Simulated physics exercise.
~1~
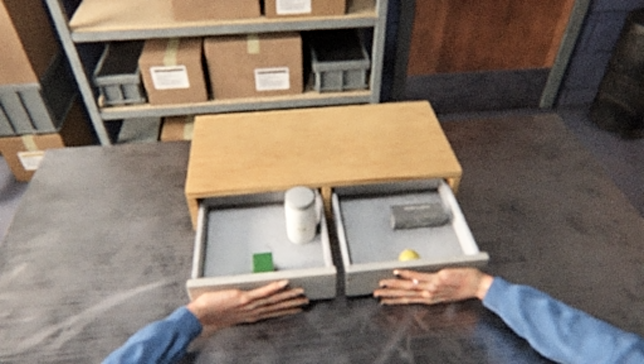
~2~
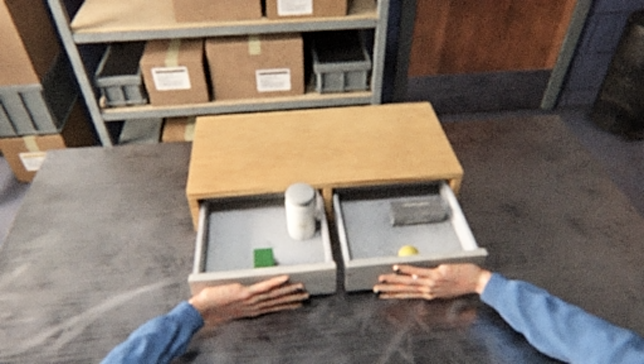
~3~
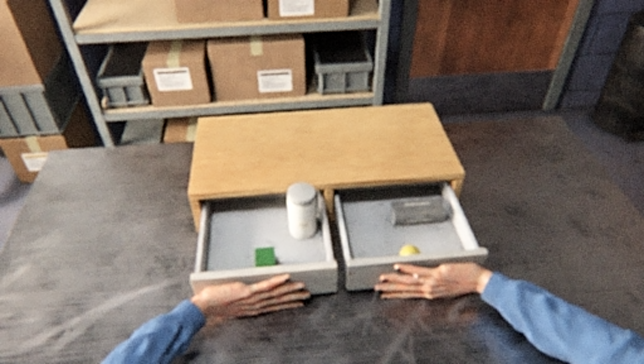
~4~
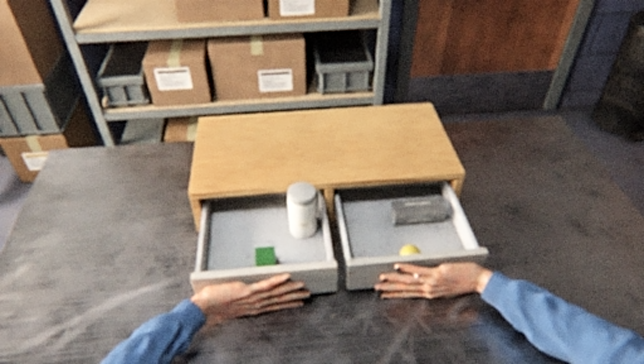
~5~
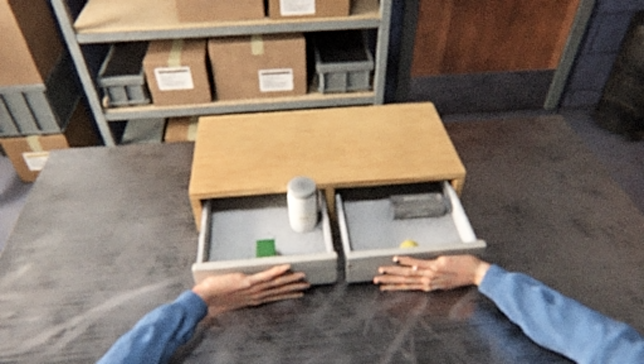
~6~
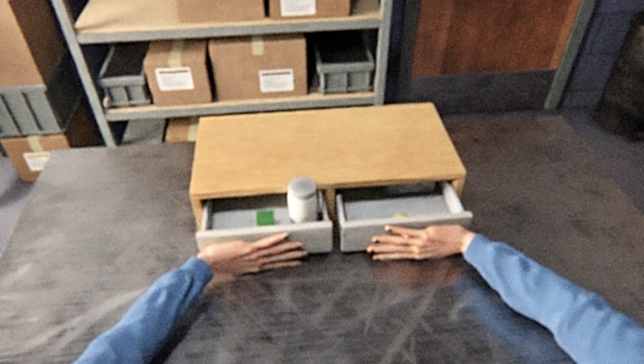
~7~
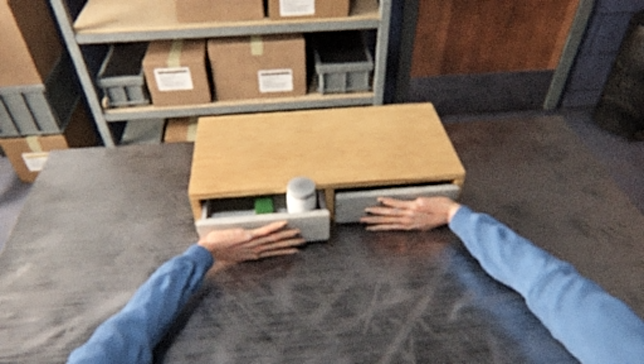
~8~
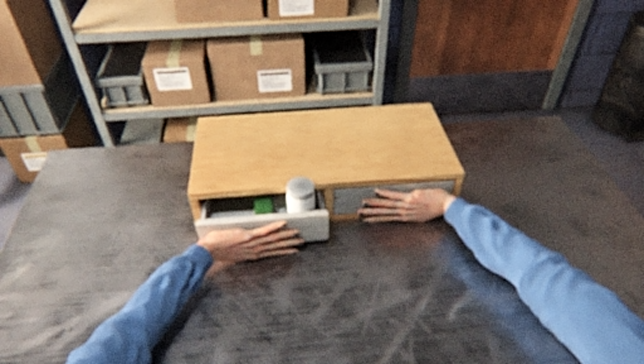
Two hands push both drawers inward until the right one shuts and the left stays ajar.
